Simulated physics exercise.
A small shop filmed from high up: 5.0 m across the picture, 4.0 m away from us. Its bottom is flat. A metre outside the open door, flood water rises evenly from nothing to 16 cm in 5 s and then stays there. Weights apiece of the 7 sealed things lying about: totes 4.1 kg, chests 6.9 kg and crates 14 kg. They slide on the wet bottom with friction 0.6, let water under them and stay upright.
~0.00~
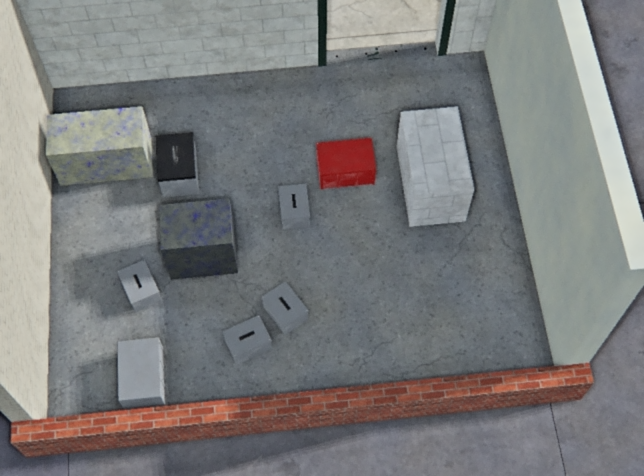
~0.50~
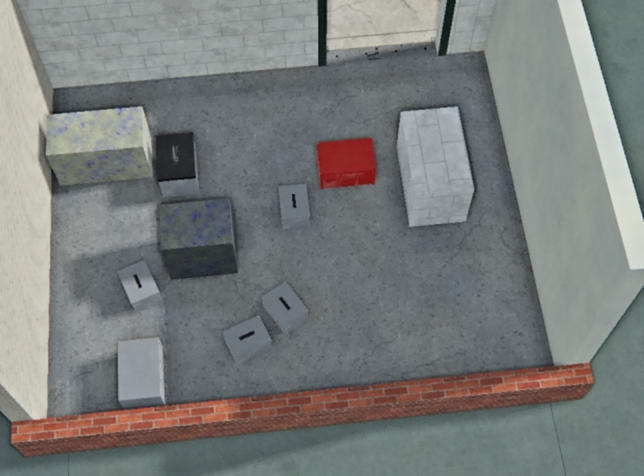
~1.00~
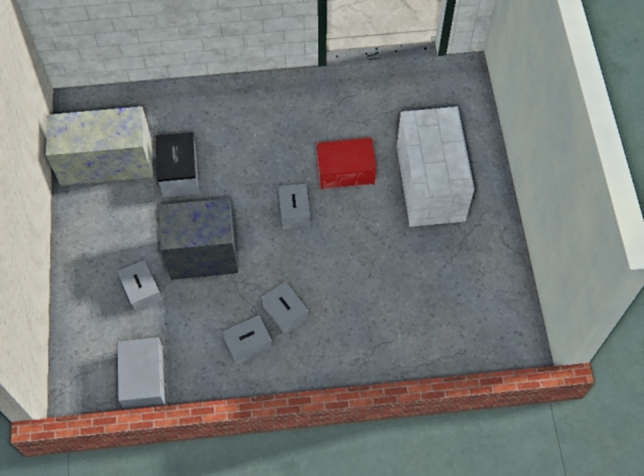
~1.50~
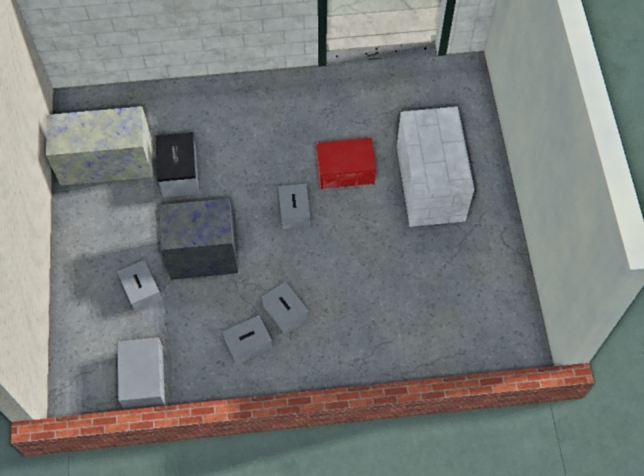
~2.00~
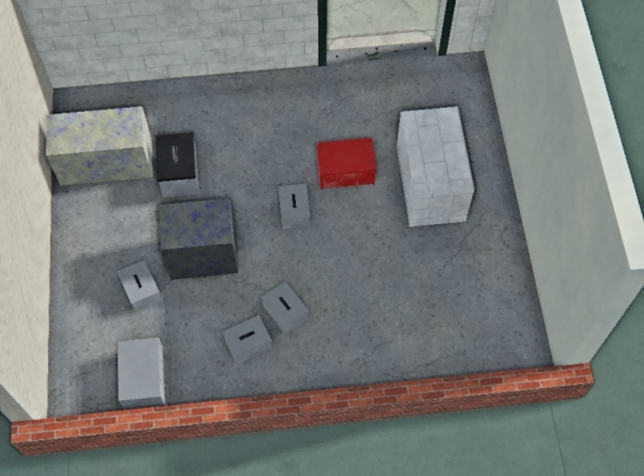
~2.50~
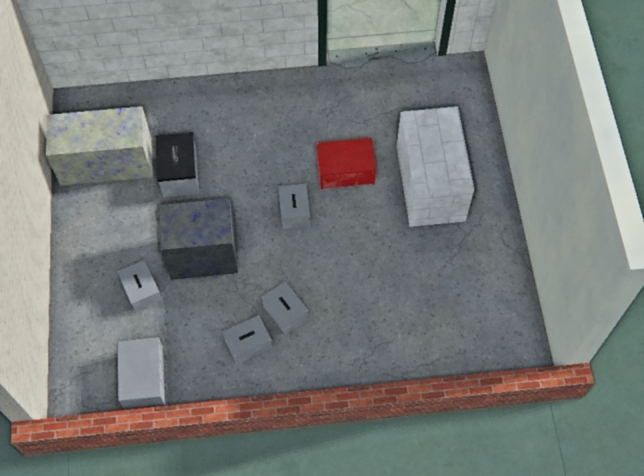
Greenish water spread over the grey ground outside the small walled shop and then showed beyond the doorway at the back, while the red crate and the other boxes inside stayed still.
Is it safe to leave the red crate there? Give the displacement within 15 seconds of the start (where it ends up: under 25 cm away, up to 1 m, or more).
Red crate ends far away.
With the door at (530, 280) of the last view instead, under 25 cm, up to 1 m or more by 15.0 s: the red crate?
Then the red crate holds its place.
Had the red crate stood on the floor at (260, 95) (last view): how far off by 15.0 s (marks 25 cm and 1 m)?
It stays put.
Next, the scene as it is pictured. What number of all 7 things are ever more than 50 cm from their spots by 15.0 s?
That makes 7.
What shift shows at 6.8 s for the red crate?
Roughly 50 cm by then.
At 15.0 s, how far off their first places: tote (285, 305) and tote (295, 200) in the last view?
In that order: 100 cm, 200 cm.
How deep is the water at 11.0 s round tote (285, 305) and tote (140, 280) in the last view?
About 5 and 1 cm.
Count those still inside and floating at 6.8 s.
0 of them.
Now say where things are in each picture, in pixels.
In the first picture, the red crate at (346, 156) rests on the ground; 0.0 m2 under water; 0 of 7 have shifted.
In the second picture, the red crate at (346, 156) rests on the ground; water covers 0.0 m2; 0 of 7 have shifted.
In the third picture, the red crate at (346, 156), on the bottom; water covers 0.0 m2; 0 of 7 have shifted.
In the fourth picture, the red crate at (346, 156) rests on the ground; 0.0 m2 under water; 0 of 7 have shifted.
In the fifth picture, the red crate at (346, 156), on the bottom; water covers 0.0 m2; 0 of 7 have shifted.
In the sixth picture, the red crate at (346, 156) rests on the ground; water covers 0.0 m2; 0 of 7 have shifted.
After 3.5 s the red crate is near (346, 156), 0.0 m from its start, aground; 0 afloat.
After 6.8 s the red crate is near (340, 196), 0.5 m from its start, aground; 0 afloat.
After 11.0 s the red crate is near (334, 237), 1.0 m from its start, aground; 3 afloat.
After 15.0 s the red crate is near (374, 312), 1.8 m from its start, afloat; 7 afloat.
